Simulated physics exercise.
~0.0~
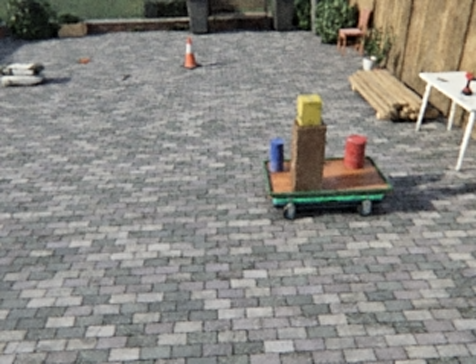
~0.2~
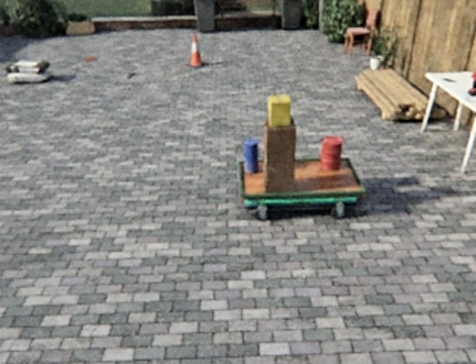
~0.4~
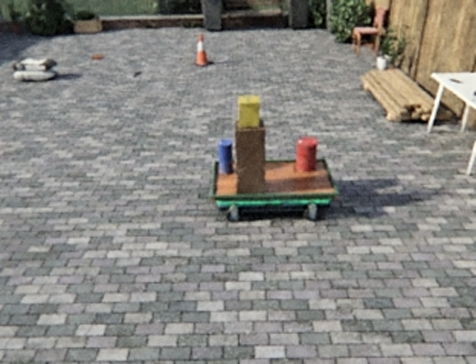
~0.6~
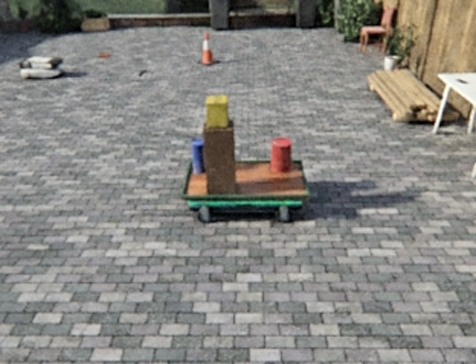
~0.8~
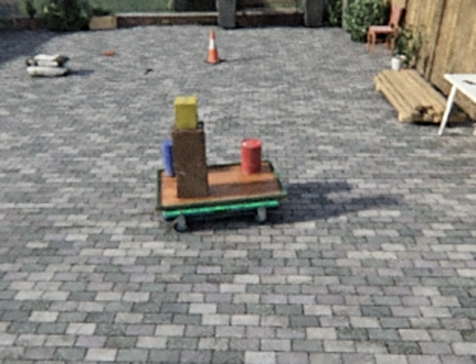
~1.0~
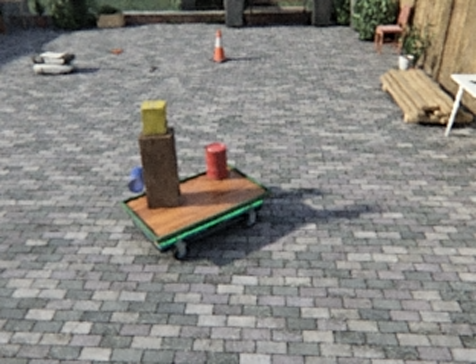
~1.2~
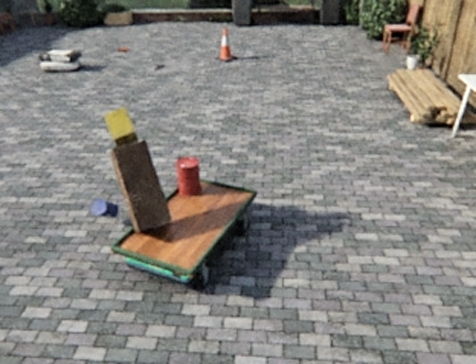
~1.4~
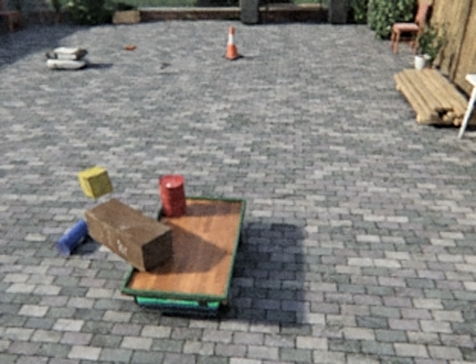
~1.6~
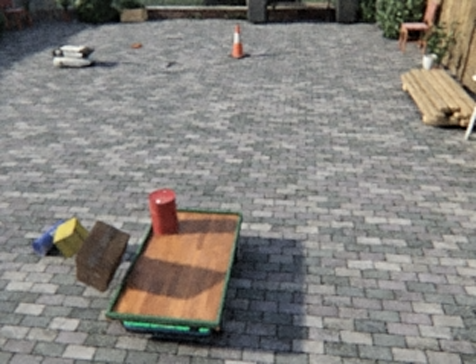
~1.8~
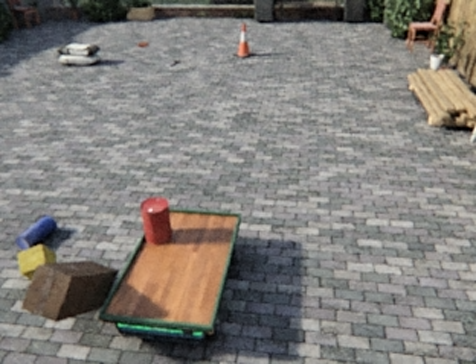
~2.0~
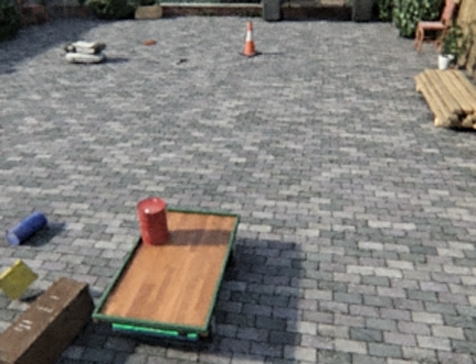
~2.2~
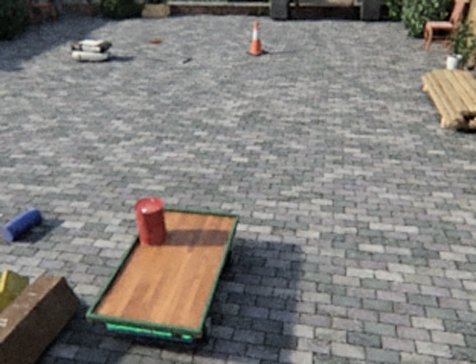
On a paved yard, a flat cart carrying a yellow box, brown box, blue canister and red canister rolls left and turns toward the viewer. The blue canister falls, then the brown box topples with the yellow box, leaving only the red canister upright on the stopped cart.
